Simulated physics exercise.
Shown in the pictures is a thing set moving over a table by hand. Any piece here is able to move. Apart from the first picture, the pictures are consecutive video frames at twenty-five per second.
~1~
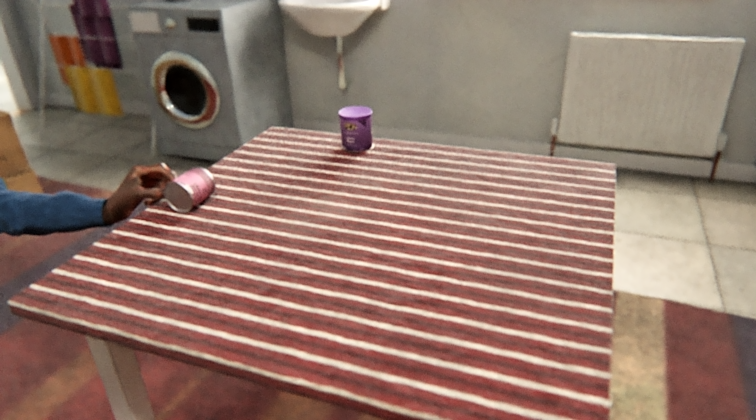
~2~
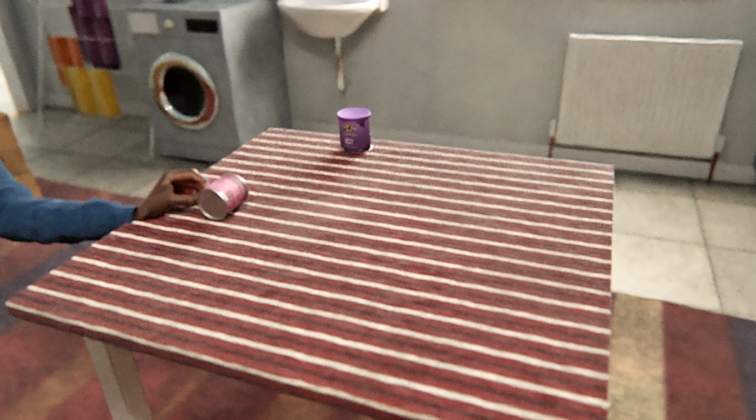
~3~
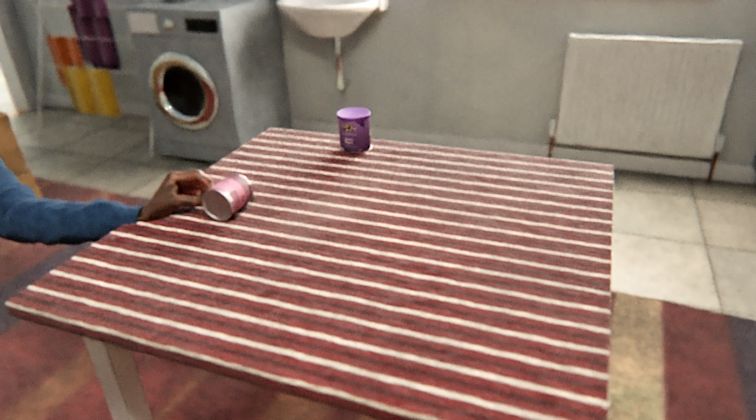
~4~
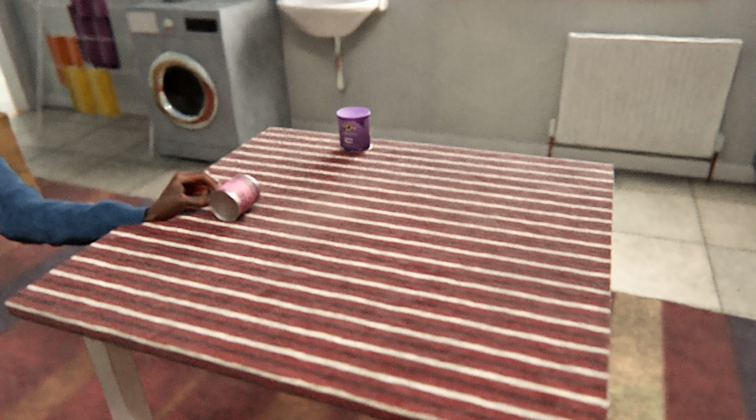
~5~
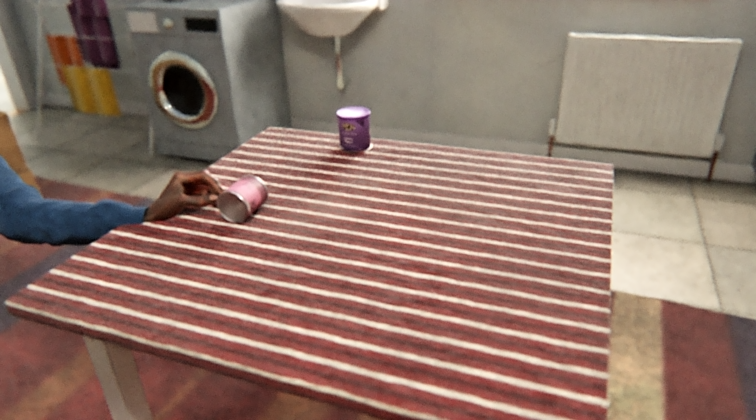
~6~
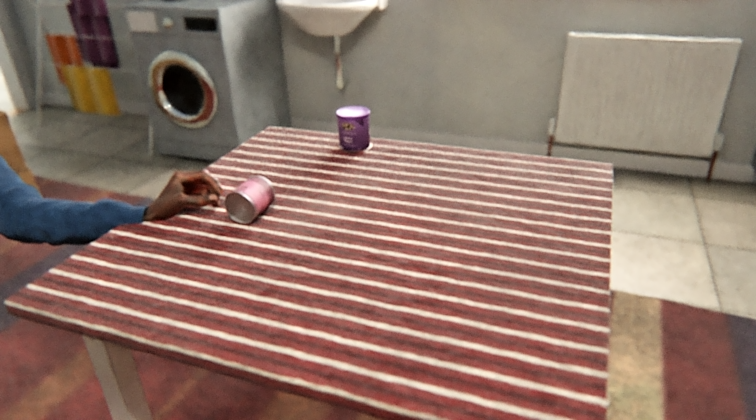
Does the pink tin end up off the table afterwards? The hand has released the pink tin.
No, it stays on the table.
Then, 0.10 s after the last picture, pink tin rolled about its own width near (269, 203).
Then, 0.30 s after the last picture, pink tin rolled well along near (300, 208).
Then, 0.40 s after the last picture, pink tin rolled well along near (313, 209).
Then, 0.70 s after the last picture, pink tin rolled well along near (339, 214).
At rest, moved from the start, pink tin. Seen from the same camera at the end, pink tin near (345, 215).
